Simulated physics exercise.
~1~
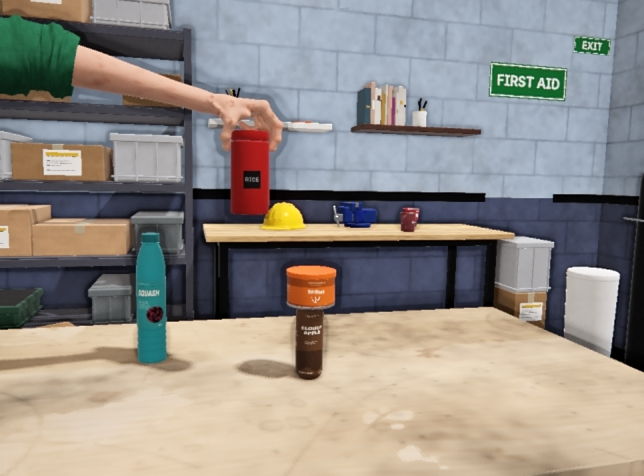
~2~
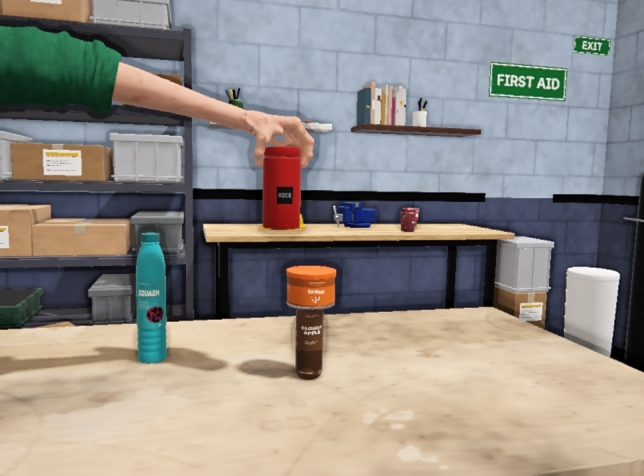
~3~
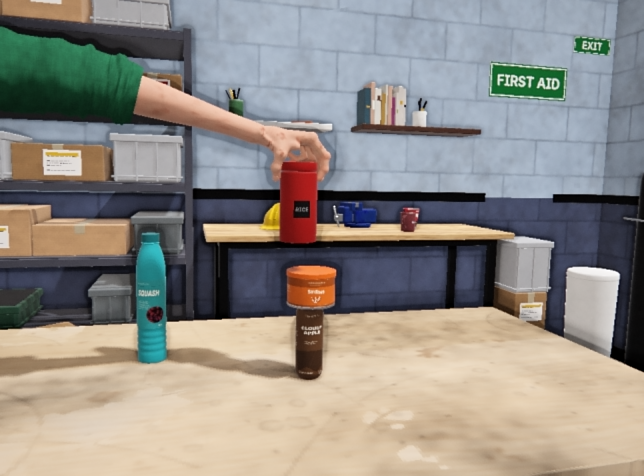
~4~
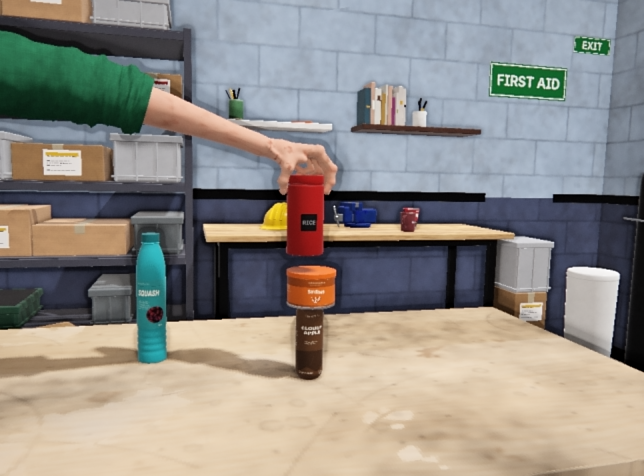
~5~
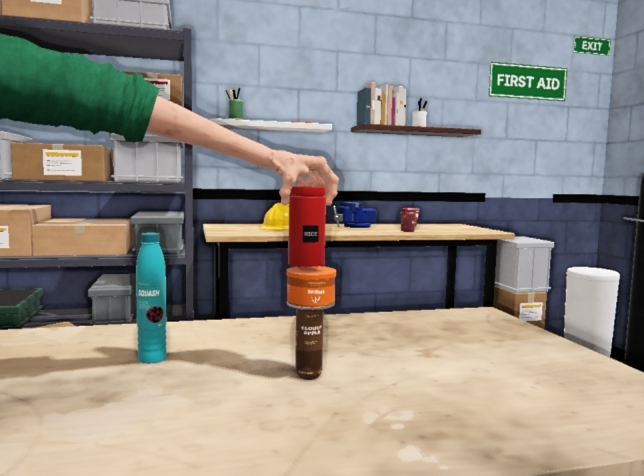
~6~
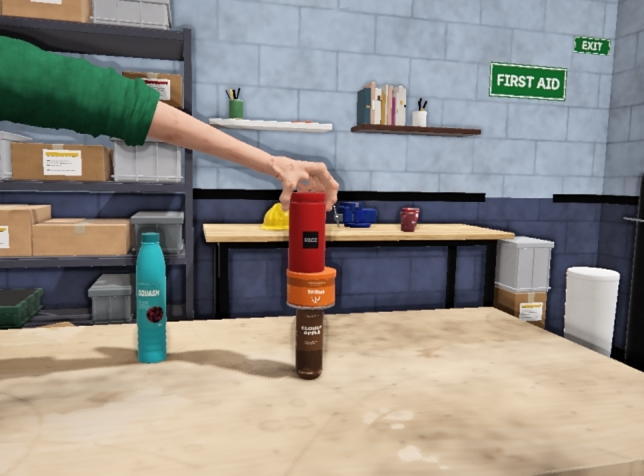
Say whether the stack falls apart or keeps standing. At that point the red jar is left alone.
The pile bears the load.
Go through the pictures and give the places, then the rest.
Still above its spot; red jar (250, 173); orange tub (311, 287), in the first picture.
Still above its spot; red jar (282, 188); brown can (309, 340), in the second picture.
Still above its spot; red jar (298, 202); turquoise bottle (151, 297), in the third picture.
Still above its spot; red jar (305, 214); orange tub (311, 287), in the fourth picture.
Still above its spot; red jar (307, 226); brown can (309, 340), in the fifth picture.
In place under the hand; red jar (307, 232); turquoise bottle (151, 297), in the sixth picture.
Then, 0.30 s past the last view, nothing moves.
Then, 0.70 s past the last view, red jar resting near (307, 232).
Finally, all 4 still in place. Final places as the last picture's camera would see them, red jar near (307, 232). The pile stays up.
